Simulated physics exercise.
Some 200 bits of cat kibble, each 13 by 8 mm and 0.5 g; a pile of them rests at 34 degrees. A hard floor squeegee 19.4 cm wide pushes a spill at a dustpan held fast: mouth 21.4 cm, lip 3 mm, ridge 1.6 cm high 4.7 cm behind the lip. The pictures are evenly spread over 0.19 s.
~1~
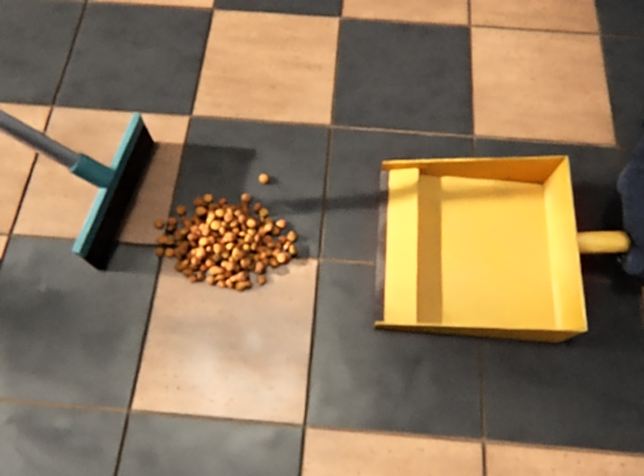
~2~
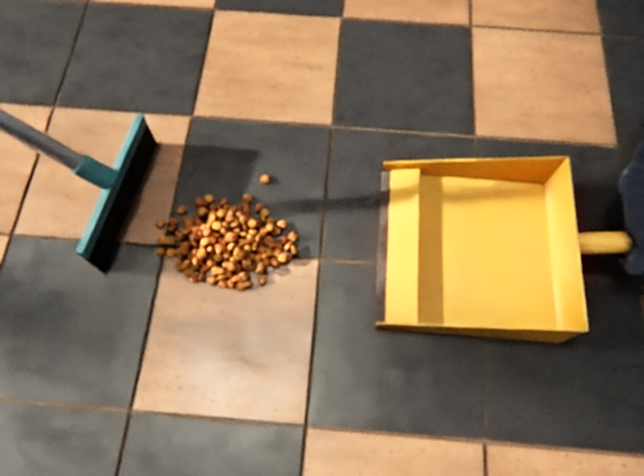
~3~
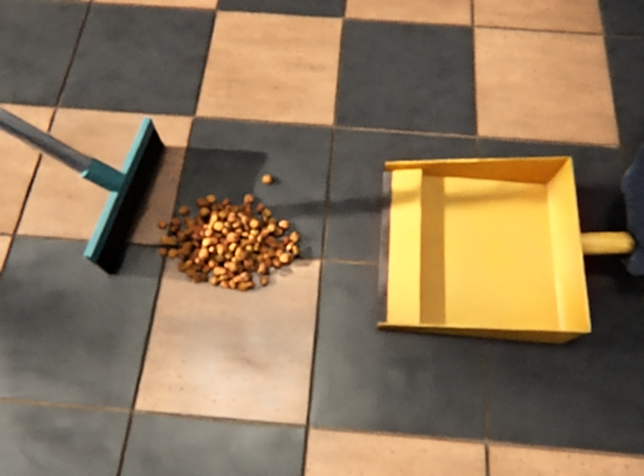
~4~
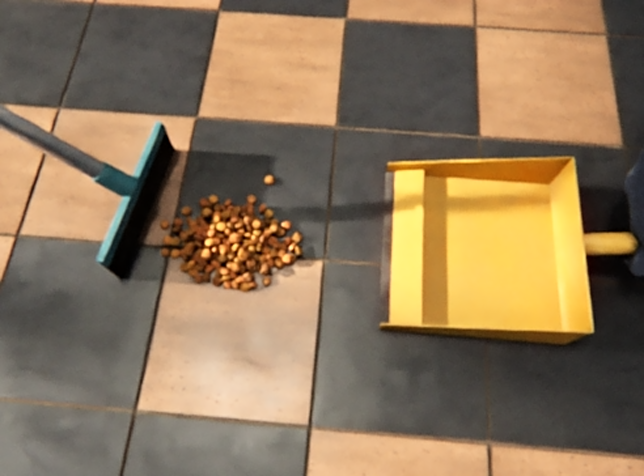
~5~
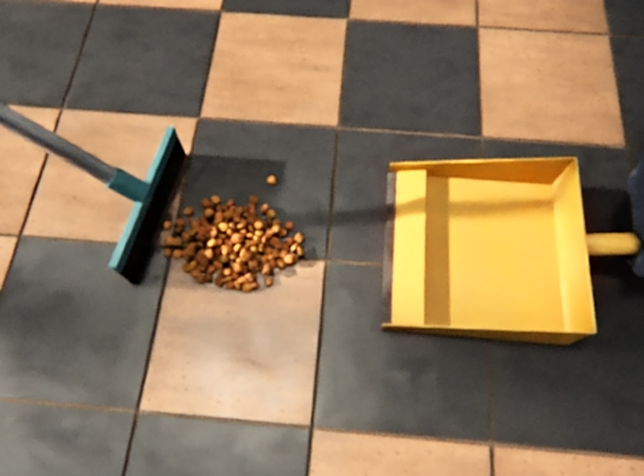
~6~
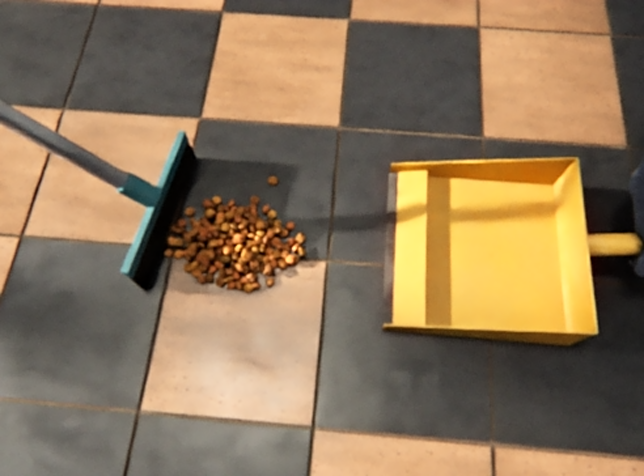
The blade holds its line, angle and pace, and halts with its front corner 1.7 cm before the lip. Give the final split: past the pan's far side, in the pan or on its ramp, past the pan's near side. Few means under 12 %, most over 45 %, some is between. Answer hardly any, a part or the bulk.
Past the pan's far side: Hardly any; in the pan or on its ramp: A part; past the pan's near side: A part.
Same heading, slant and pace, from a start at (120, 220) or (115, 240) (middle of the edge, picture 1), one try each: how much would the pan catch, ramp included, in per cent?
Some 25 and 20 per cent.
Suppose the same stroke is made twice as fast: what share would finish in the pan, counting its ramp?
It would be near 35 per cent.
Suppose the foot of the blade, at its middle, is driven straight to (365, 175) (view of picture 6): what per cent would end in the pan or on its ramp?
Some 10 per cent.
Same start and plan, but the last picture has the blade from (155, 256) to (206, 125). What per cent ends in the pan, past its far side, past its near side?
Pan 15, far 0, near 5.
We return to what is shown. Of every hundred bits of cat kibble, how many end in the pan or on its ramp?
About 30 per cent.
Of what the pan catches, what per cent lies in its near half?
Some 90 per cent.
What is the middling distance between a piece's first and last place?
Some 20 cm.
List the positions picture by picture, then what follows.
In the first frame, blade from (81, 253) to (139, 121), moved 0.0 cm, 0 of the pieces shifted so far; middle of the pieces at (225, 239); pan at (479, 253).
In the second frame, blade from (84, 254) to (142, 122), moved 0.3 cm, 0 of the pieces shifted so far; middle of the pieces at (226, 240).
In the third frame, blade from (92, 257) to (149, 125), moved 1.1 cm, 0 of the pieces shifted so far; middle of the pieces at (228, 240).
In the fourth frame, blade from (105, 262) to (161, 129), moved 2.4 cm, 0 of the pieces shifted so far; middle of the pieces at (231, 240).
In the fifth frame, blade from (117, 267) to (173, 134), moved 3.9 cm, 0 of the pieces shifted so far; middle of the pieces at (233, 241).
In the sixth frame, blade from (129, 273) to (184, 138), moved 5.3 cm, 1 of the pieces shifted so far; middle of the pieces at (234, 241); pan at (489, 255).
Then, 0.33 s after the last picture, middle of the blade 16 cm from the lip; 0 % over the lip, far side 0 %, near side 5 %.
Then, 0.55 s after the last picture, middle of the blade 8 cm from the lip; 0 % over the lip, far side 0 %, near side 20 %.
Then, 0.89 s after the last picture, middle of the blade 3 cm from the lip; 30 % over the lip, far side 0 %, near side 30 %.
In the end, far side 0 %, pan 30 %, near side 30 %, in front of the lip or behind the blade 40 %.
